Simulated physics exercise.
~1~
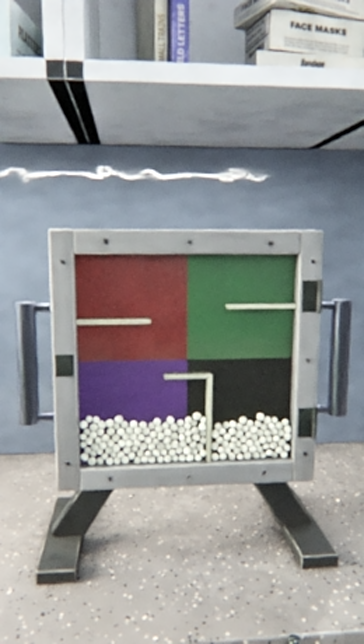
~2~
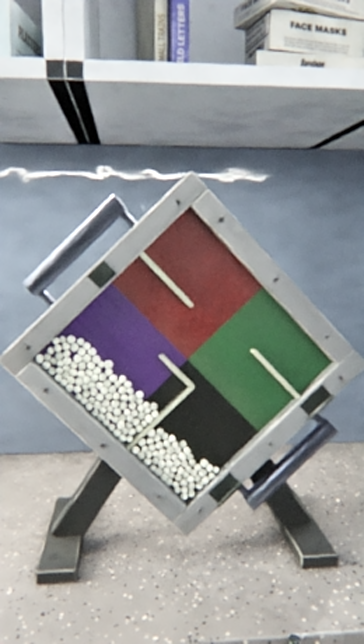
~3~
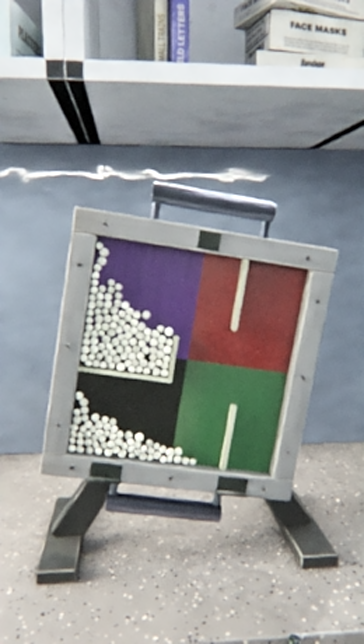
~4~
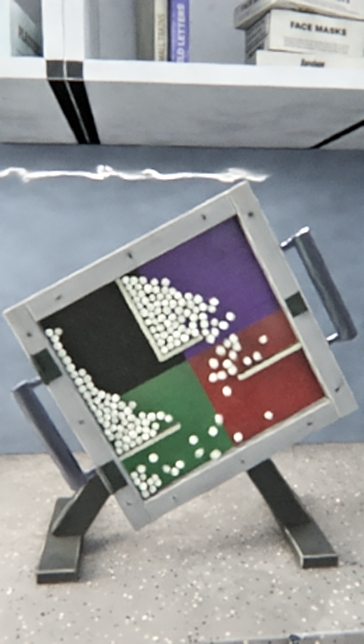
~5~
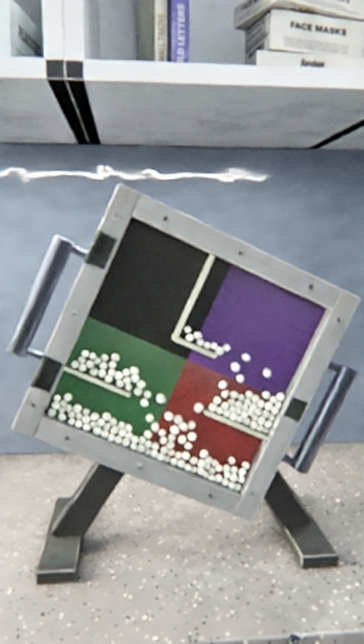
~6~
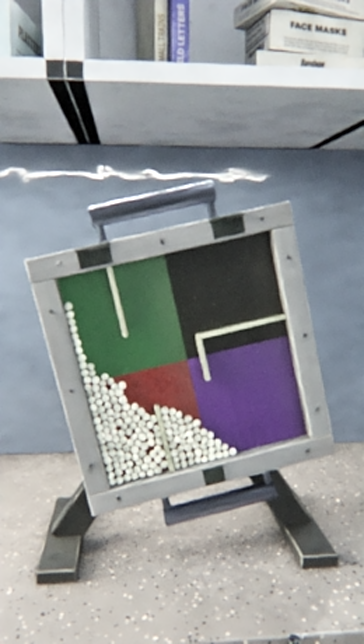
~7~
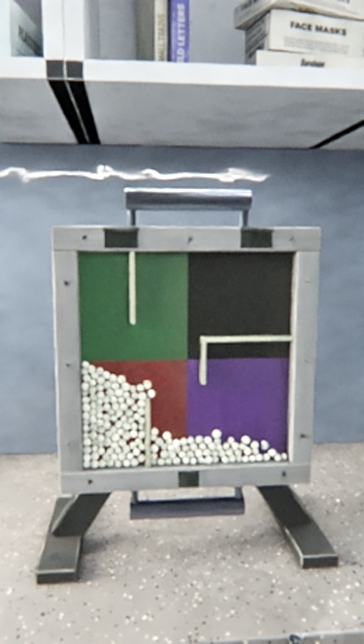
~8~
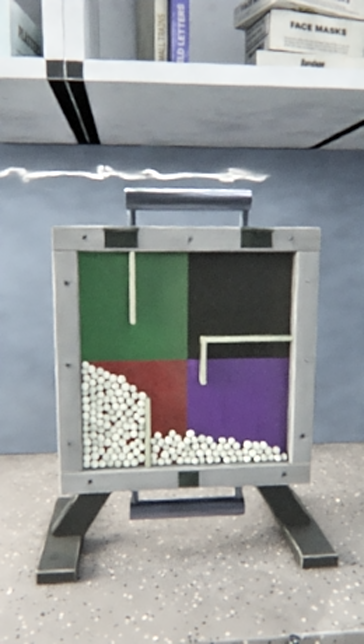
A square, grey-framed case with red, green, purple and black quarters stands on a speckled surface, seen from the front below a white shelf of books. White beads lie along the bottom, across purple at left and black at right, among pale inner walls. The case turns clockwise on its dark stand, and the beads pile up in the purple and black quarters. As it tips upside down, they spill into green and red, then heap along the lower left. It stops upright on its side, most beads packed in red at lower left, the rest spread low across purple.
